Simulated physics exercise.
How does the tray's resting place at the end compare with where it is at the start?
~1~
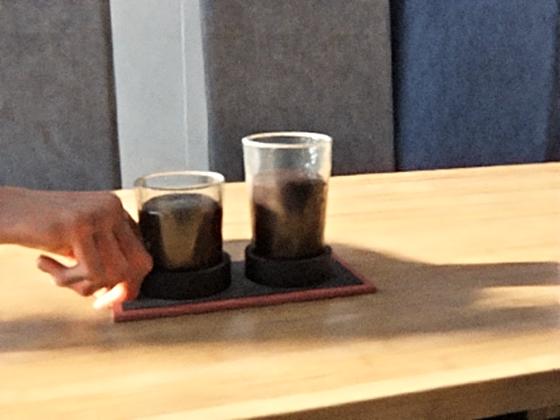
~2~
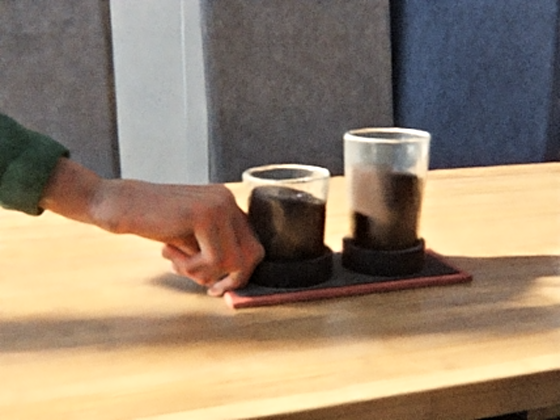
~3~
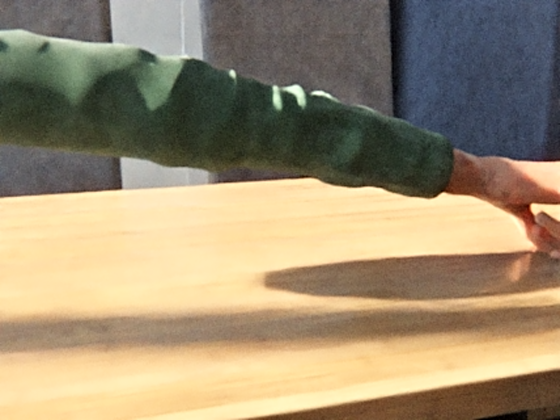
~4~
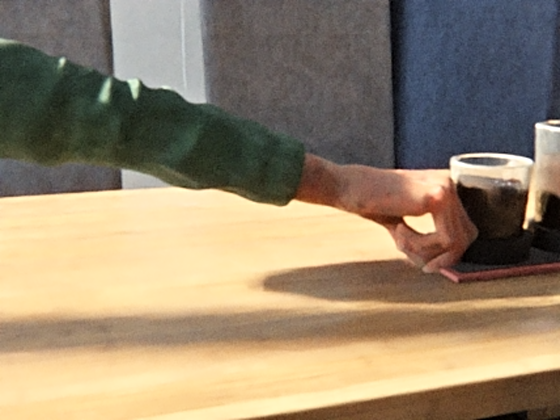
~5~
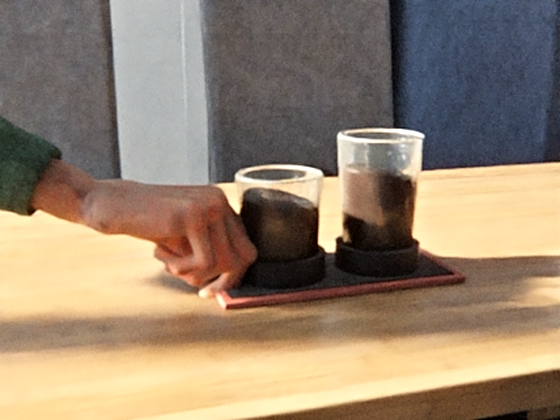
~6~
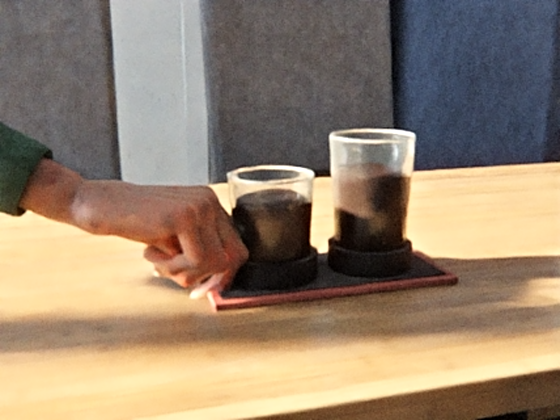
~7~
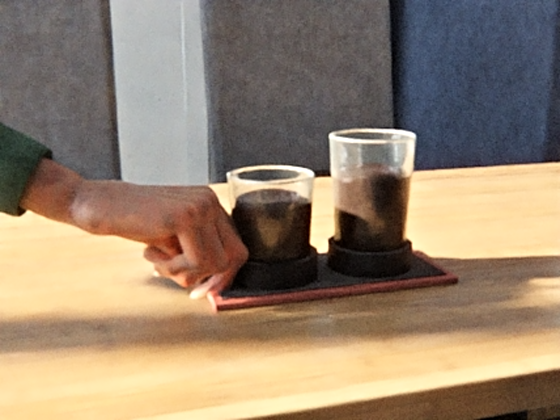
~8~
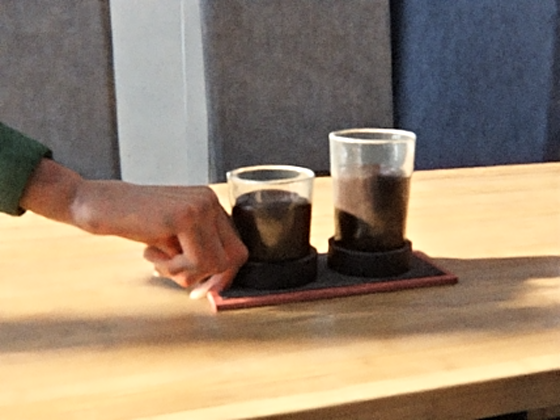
At the end the tray rests farther to the right along the table than it was at the start.
